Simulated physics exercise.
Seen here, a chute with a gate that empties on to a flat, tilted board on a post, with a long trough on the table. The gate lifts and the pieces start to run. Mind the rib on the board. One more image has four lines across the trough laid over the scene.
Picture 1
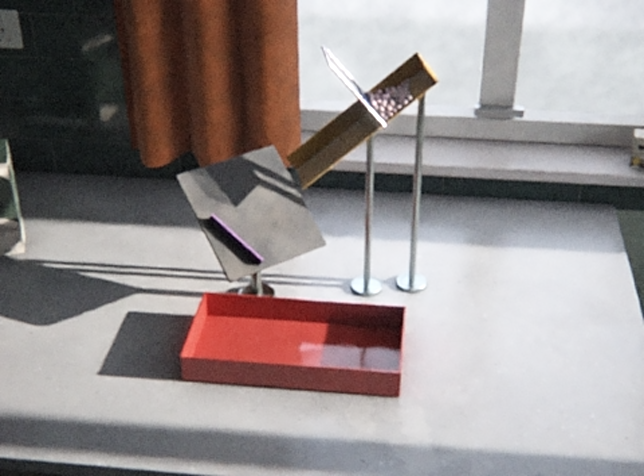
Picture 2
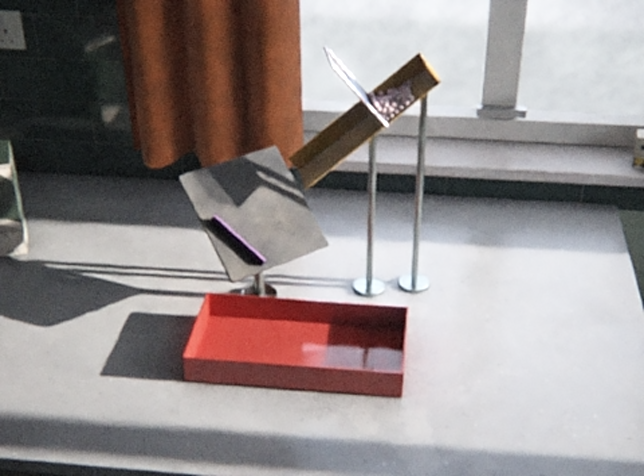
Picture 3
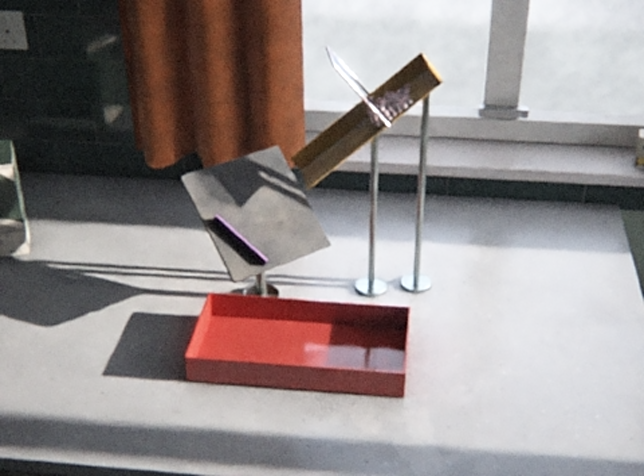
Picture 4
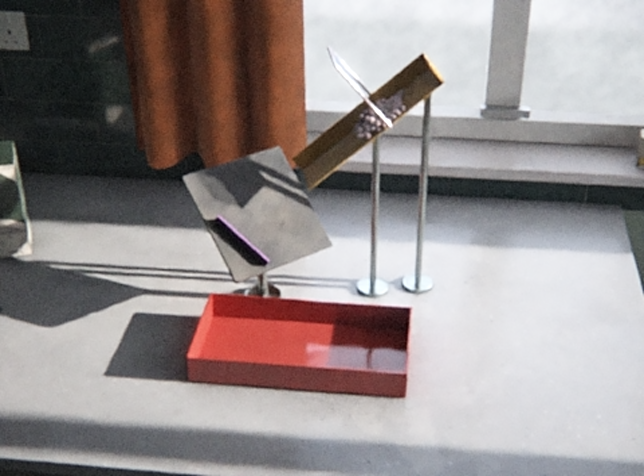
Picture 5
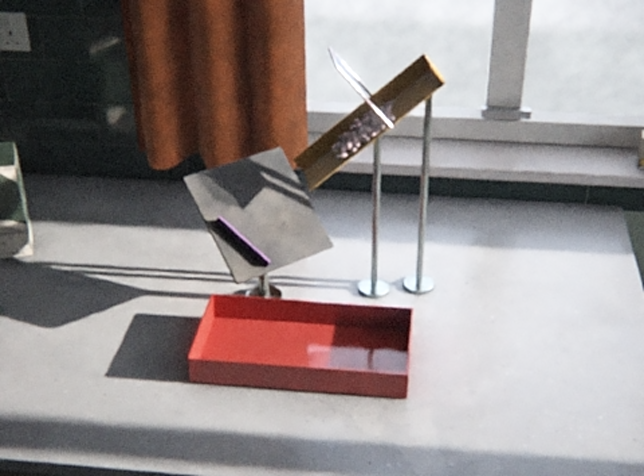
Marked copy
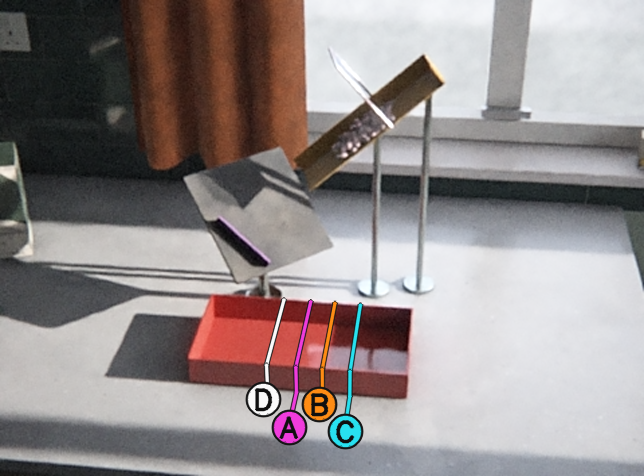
Tilted grey board with a purple rib standing above an empty red trough, small pale beads sliding down a sloping golden chute.
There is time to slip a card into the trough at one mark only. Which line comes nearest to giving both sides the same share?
A.
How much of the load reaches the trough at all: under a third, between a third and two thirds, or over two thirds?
It is over two thirds.
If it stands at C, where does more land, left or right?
The left side.
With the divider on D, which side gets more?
The right side.
On the marked copy, line A crosses the front rim at (295, 366); line B crosses the front rim at (322, 368); line C crosses the front rim at (350, 370); line D crosses the front rim at (266, 364).
With A, of what is caught, roughly half on the left of the divider, roughly half on the right.
With B, of what is caught, almost all on the left of the divider, just a few on the right.
With C, of what is caught, almost all on the left of the divider, about a tenth on the right.
With D, of what is caught, about a tenth on the left of the divider, almost all on the right.
